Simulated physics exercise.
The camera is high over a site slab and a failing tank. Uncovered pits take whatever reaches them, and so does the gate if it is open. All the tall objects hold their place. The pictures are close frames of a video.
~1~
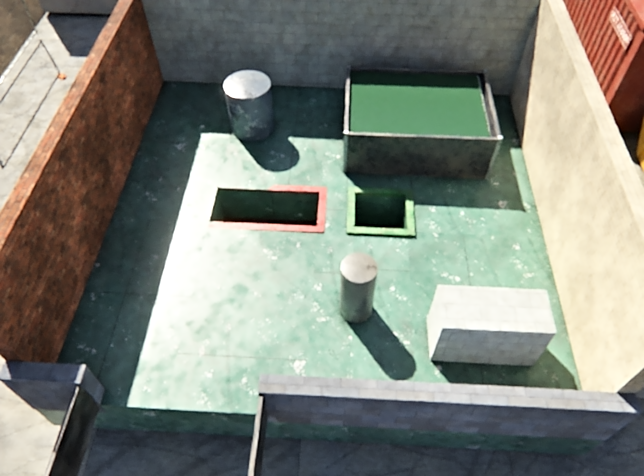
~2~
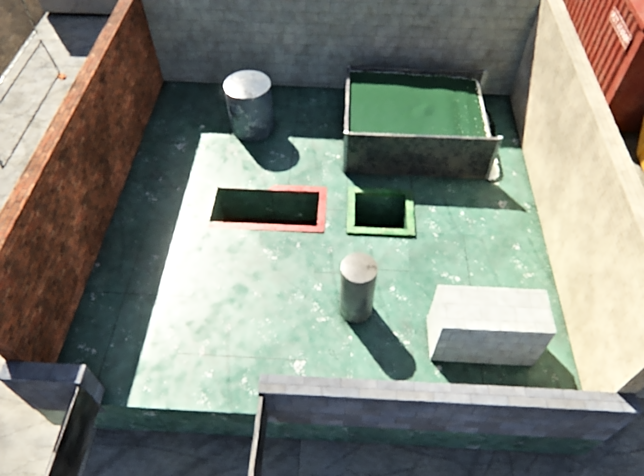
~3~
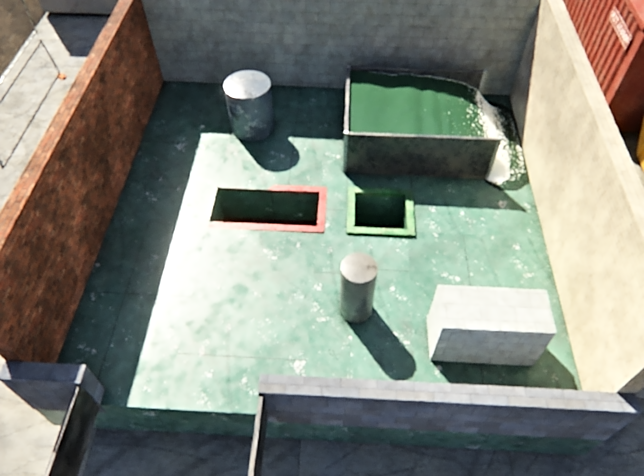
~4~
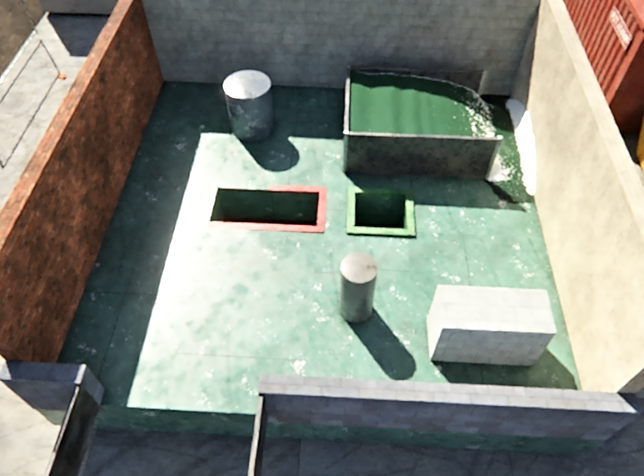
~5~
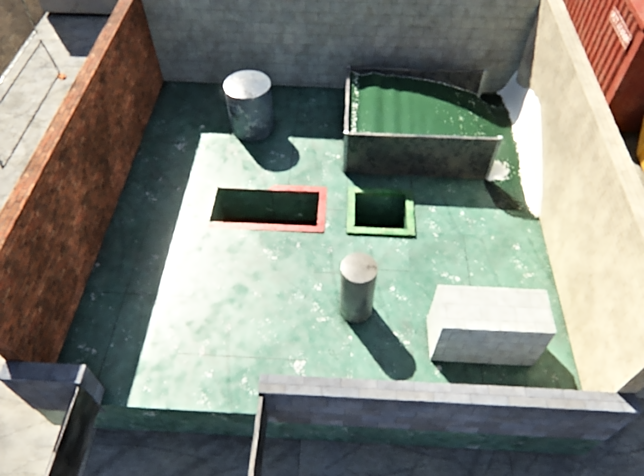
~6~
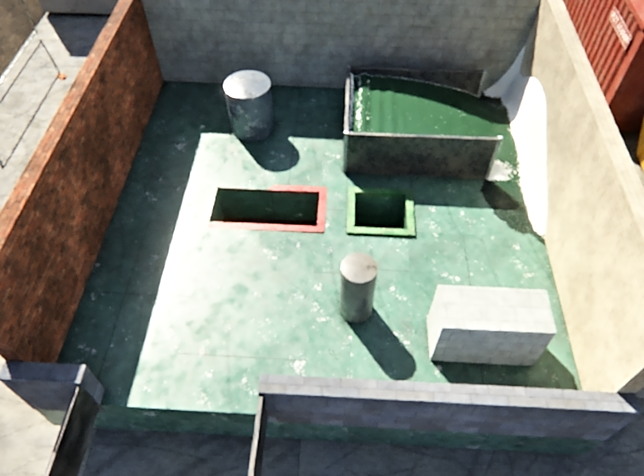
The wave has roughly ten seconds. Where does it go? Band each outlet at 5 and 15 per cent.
The gate takes between 5 and 15 %; the green pit takes not even 5 %; the red pit takes between 5 and 15 %.
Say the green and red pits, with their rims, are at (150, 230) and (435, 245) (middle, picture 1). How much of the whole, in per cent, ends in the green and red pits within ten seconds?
In per cent: Green 4, red 20.
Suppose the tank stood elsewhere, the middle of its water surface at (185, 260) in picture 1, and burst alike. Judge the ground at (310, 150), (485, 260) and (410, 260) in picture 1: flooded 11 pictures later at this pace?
As listed: Not flooded, wet, wet.
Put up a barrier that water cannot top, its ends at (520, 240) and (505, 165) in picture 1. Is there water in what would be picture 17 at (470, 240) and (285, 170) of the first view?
One after the other: Under water, dry.
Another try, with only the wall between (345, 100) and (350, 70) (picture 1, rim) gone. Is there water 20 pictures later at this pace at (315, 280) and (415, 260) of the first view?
In turn: Not flooded, dry.
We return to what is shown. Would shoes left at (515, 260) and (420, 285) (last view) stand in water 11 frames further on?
In turn: Awash, covered.
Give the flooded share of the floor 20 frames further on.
Near 55 in a hundred.
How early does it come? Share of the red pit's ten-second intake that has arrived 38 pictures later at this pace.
Some 30 per cent.
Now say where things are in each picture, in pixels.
Still water in the water tank at (419, 104), in the first picture.
The front is at (490, 181), out from the gap at (483, 128), in the second picture.
The front is at (515, 187), out from the gap at (482, 131), in the third picture.
Water pours out at (481, 132) and has run to (534, 197), in the fourth picture.
The front is at (539, 218), out from the gap at (481, 133), in the fifth picture.
The front is at (544, 240), out from the gap at (481, 133), in the sixth picture.
A moment on, water covers 15 % of the floor; the gate 0 %, the green pit 0 %, the red pit 0 %.
Next, water covers 30 % of the floor; the gate 0 %, the green pit 0 %, the red pit 0 %.
Then, water covers 55 % of the floor; the gate 0 %, the green pit 0 %, the red pit 0 %.
Later, water covers 85 % of the floor; the gate 1 %, the green pit 0 %, the red pit 4 %.
In the end, water covers 95 % of the floor; the gate 7 %, the green pit 0 %, the red pit 12 %.
